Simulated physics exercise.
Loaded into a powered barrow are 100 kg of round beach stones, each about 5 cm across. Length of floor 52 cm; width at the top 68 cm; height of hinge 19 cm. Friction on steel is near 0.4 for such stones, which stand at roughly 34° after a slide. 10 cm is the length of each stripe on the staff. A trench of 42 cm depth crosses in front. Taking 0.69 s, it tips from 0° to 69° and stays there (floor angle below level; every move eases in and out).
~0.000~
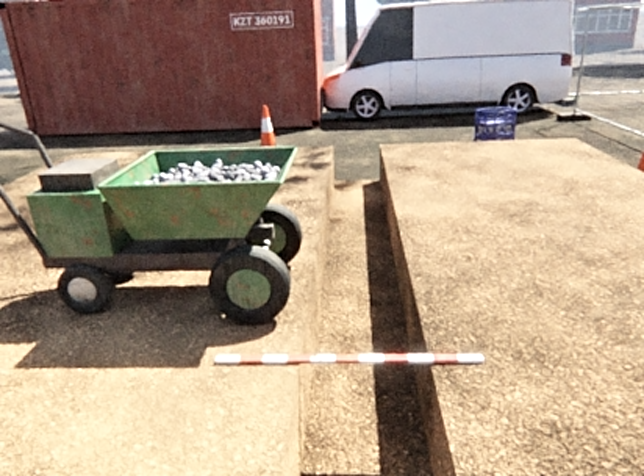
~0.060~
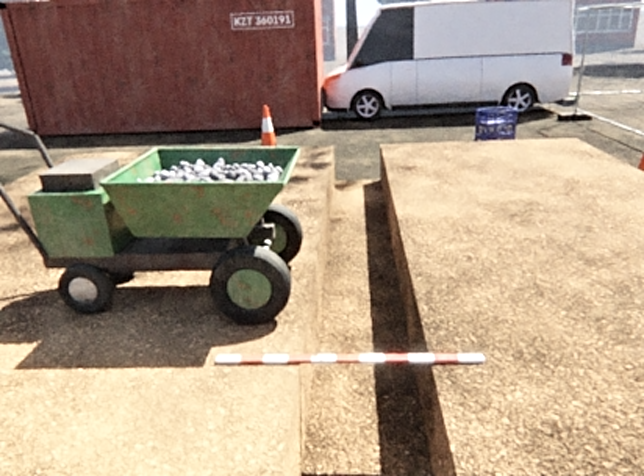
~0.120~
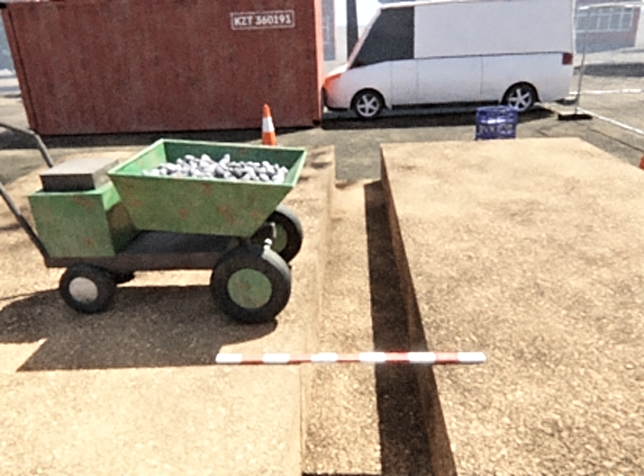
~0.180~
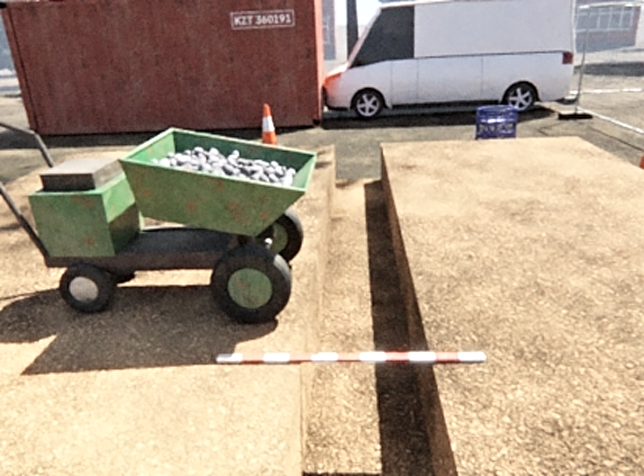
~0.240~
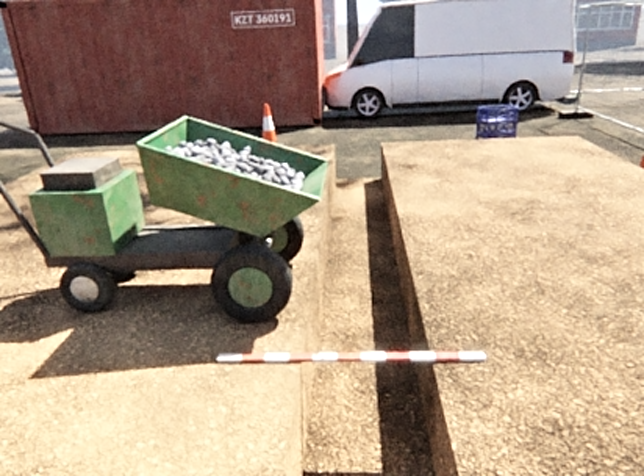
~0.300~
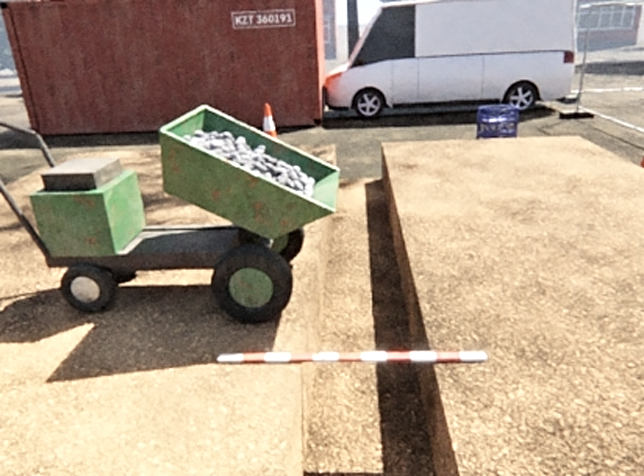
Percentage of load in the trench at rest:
59 %.
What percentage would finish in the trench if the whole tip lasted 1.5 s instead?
Close to 80 percent, then.
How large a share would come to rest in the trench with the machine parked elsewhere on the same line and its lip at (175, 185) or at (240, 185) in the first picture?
Close to 85 percent in the first case, 95 percent in the second.
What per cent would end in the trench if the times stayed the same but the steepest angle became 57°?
Roughly 50%.
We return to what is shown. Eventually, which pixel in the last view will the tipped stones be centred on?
Roughly at pixel (408, 340).
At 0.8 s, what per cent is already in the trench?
At that moment: Approx. 25 %.
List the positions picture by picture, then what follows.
In the first frame, the tray is at 0°, its lip at (281, 183); the top of the load is at (204, 172).
In the second frame, the tray is at 1°, its lip at (284, 184); the top of the load is at (195, 171); the stones move at 0.3 m/s on average.
In the third frame, the tray is at 6°, its lip at (293, 187); the top of the load is at (189, 169); the stones move at 0.7 m/s on average.
In the fourth frame, the tray is at 12°, its lip at (305, 192); the top of the load is at (184, 160); the stones move at 0.9 m/s on average.
The fifth frame shows lip at (320, 200), floor tilted 19°, highest stones at (190, 150); the stones move at 1.1 m/s on average.
In the sixth frame, the tray is at 28°, its lip at (334, 212); the top of the load is at (199, 140); the stones move at 1.2 m/s on average.
After 0.5 s the floor is at 59°; 100 % in the tray; the foremost stones are at (348, 228).
After 0.8 s the floor is at 69°; 73 % in the tray, 23 % in the trench, 4 % past the trench; the foremost stones are at (434, 279).
After 1.1 s the floor is at 69°; 20 % in the tray, 40 % in the trench, 41 % past the trench; the foremost stones are at (553, 276).
After 3.1 s the floor is at 69°; 0 % in the tray, 59 % in the trench, 41 % past the trench; the foremost stones are past the picture's edge.
